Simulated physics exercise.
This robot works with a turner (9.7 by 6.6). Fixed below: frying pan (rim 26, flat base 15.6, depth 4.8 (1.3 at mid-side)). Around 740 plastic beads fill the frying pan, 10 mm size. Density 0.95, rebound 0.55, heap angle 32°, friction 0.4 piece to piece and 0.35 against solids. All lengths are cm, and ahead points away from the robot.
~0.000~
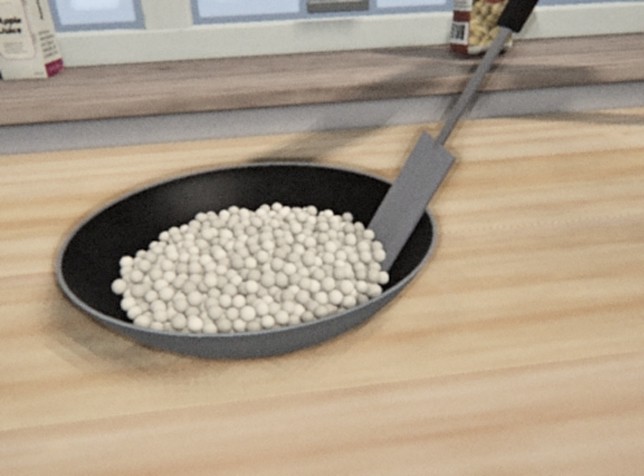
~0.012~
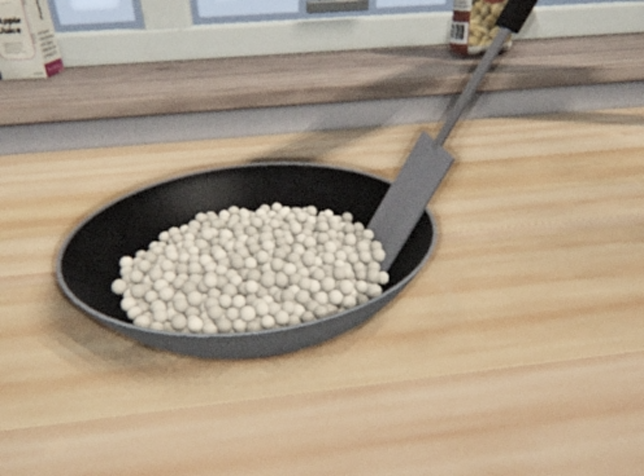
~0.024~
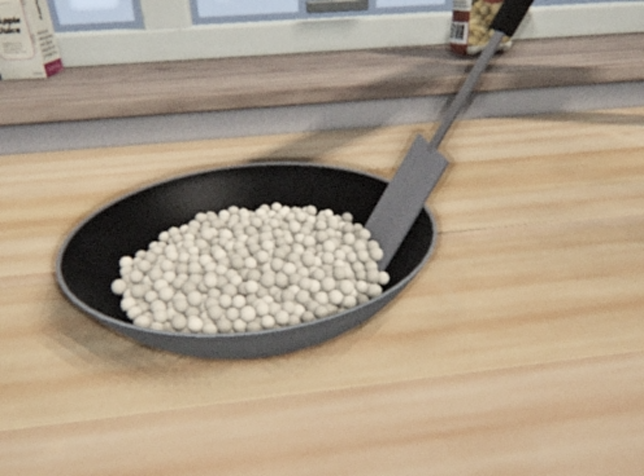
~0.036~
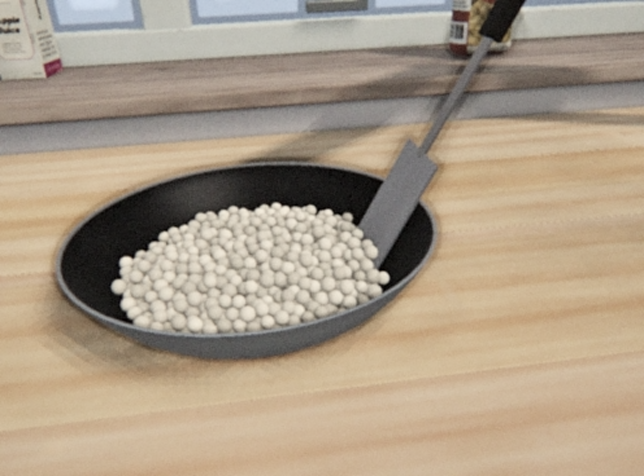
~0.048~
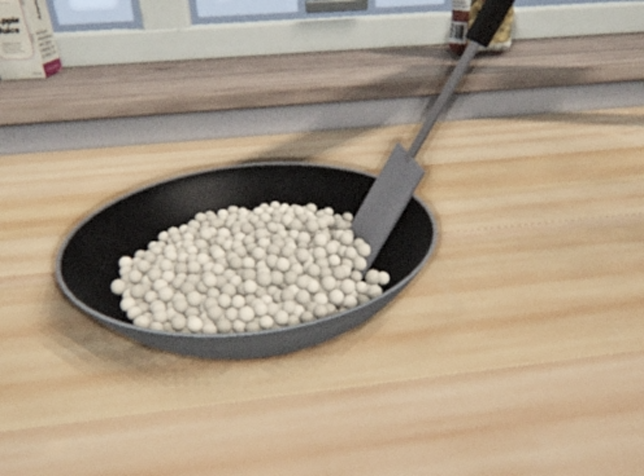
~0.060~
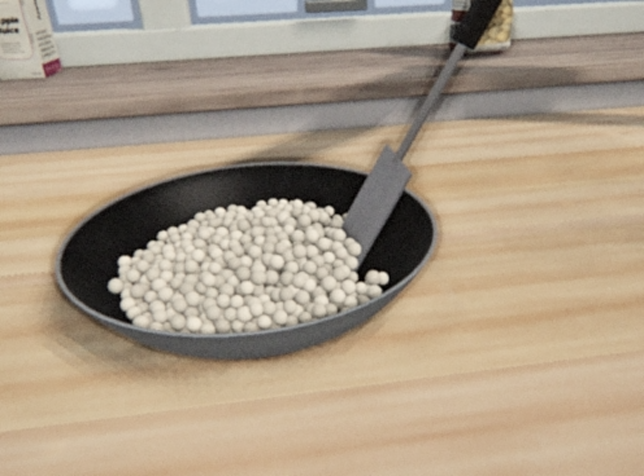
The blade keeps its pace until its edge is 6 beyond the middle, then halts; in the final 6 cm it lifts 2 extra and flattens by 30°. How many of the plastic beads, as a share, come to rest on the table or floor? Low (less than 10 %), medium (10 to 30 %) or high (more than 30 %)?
On the table or floor the share is low, less than 10 %.
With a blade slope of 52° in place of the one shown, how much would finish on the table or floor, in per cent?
In that case some 0 per cent.
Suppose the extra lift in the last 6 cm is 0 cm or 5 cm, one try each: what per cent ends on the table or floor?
Some 0 and 5 per cent.
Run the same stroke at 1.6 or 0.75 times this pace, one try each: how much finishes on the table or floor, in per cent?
About 5 and 0 per cent.
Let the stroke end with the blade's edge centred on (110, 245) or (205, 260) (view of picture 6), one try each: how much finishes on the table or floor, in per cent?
Some 20 and 0 per cent.
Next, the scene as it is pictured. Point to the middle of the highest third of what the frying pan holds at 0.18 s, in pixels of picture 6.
At about (212, 251).
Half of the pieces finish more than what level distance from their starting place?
About 3 cm.
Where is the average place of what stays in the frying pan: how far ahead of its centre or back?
Some 3.5 cm ahead.
After 0.12 s, sloping 61°, highest piece 6 above the table; 744 in the frying pan.
After 0.18 s, sloping 49°, highest piece 6 above the table; 744 in the frying pan.
After 0.40 s, sloping 31°, highest piece 5 above the table; 744 in the frying pan.
After 1.45 s, sloping 31°, highest piece 5 above the table; 744 in the frying pan.
At rest, 744 in the frying pan. That is 0 % on the table or floor.
